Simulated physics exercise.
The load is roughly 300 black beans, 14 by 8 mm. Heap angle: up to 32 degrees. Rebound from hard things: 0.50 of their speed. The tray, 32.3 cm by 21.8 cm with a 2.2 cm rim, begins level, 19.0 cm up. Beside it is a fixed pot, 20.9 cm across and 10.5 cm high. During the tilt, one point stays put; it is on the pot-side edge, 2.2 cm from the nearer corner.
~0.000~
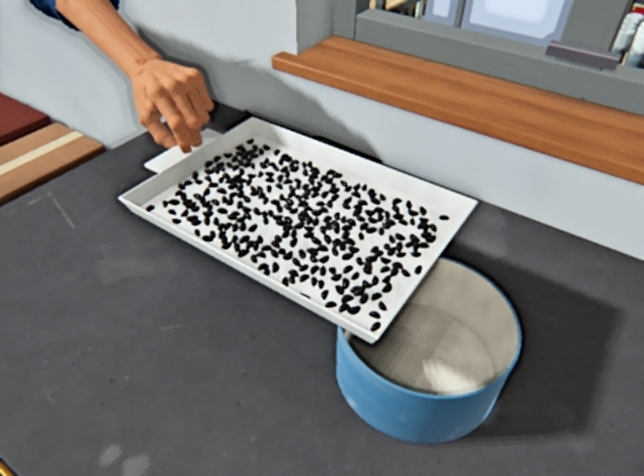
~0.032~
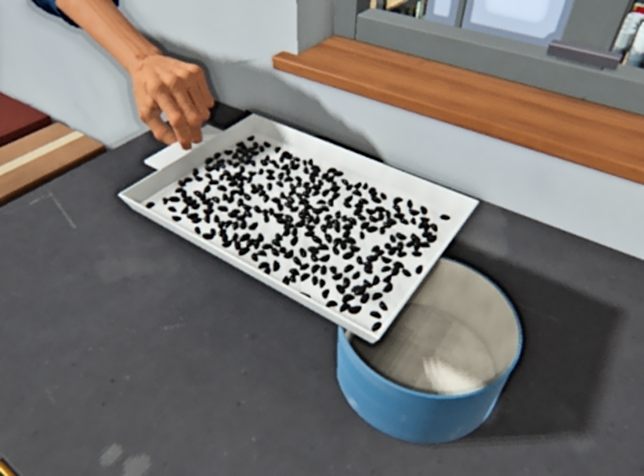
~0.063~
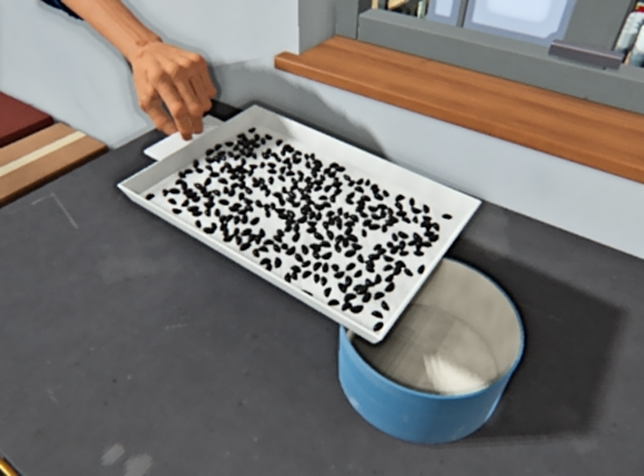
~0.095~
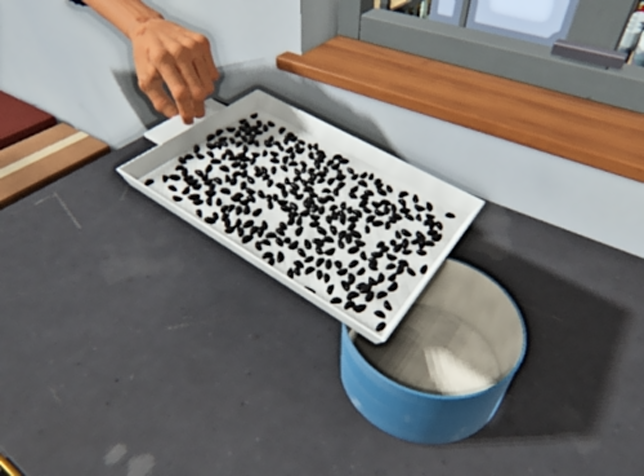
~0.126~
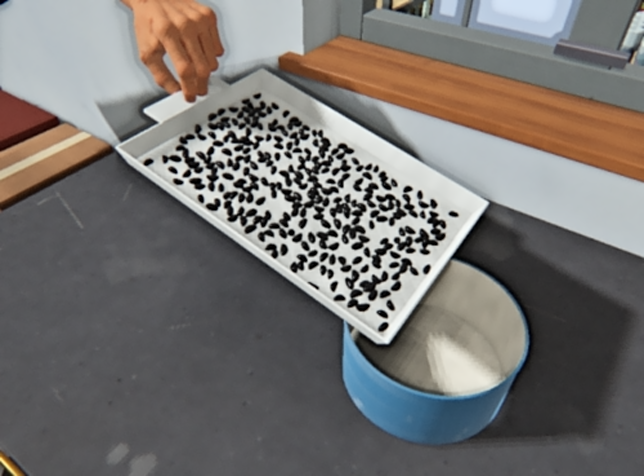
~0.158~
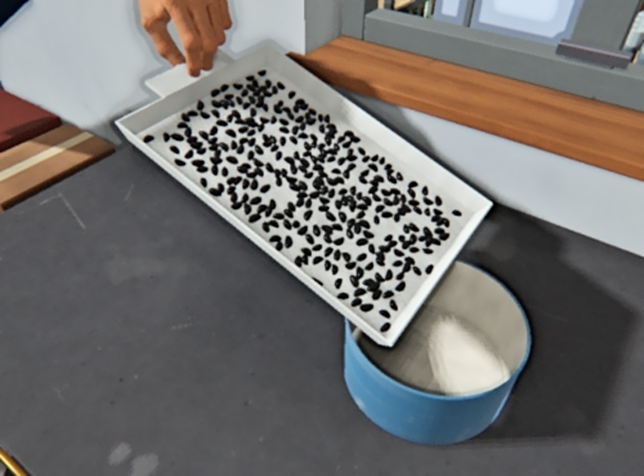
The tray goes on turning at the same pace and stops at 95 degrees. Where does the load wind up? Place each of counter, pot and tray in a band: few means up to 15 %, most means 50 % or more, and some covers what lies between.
Counter: Most; pot: Some; left on the tray: Few.
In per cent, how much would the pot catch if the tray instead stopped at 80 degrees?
35 per cent.
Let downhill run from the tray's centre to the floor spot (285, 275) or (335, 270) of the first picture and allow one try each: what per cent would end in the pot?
I'd put it at roughly 0 per cent for the first tilt and roughly 0 per cent for the second.
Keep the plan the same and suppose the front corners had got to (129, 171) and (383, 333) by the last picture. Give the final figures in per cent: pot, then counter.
Final per cent - pot 0, counter 100.
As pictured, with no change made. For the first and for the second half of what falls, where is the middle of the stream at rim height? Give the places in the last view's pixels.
I'd mark about (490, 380) for the first half and about (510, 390) for the second.
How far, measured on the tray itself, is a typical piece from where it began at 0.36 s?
Displacement on the tray: Roughly 2 cm.
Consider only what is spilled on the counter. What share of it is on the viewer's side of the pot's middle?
Roughly 70 per cent.
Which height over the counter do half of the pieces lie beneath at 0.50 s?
Roughly 22 centimetres, more or less.
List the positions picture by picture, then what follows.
Tray tilt 0 degrees, front corners at (129, 197) and (374, 327); middle of the pieces at (294, 211); pot at (427, 316), in the first frame.
Tray tilt 1 degrees, front corners at (129, 193) and (375, 327); middle of the pieces at (295, 210), in the second frame.
Tray tilt 3 degrees, front corners at (129, 184) and (377, 328), lowest corner right front; middle of the pieces at (297, 205), in the third frame.
Tray tilt 7 degrees, front corners at (128, 169) and (381, 329), lowest corner right front; middle of the pieces at (300, 197), in the fourth frame.
Tray tilt 13 degrees, front corners at (127, 148) and (385, 331), lowest corner right front; middle of the pieces at (304, 187), in the fifth frame.
Tray tilt 19 degrees, front corners at (128, 123) and (389, 333), lowest corner right front; middle of the pieces at (309, 176); pot at (436, 316). The tray's pace is about 195 degrees a second, in the sixth frame.
Then, at 0.36 s, tilt 58 degrees; the tray holds 100 %, the pot 0 %.
After 0.50 s, tilt 86 degrees; the tray holds 95 %, the pot 0 %.
After 0.76 s, tilt 95 degrees; the tray holds 0 %, the pot 40 %.
At rest (2.0 s), counter 60 %, pot 40 %, tray 0 %.
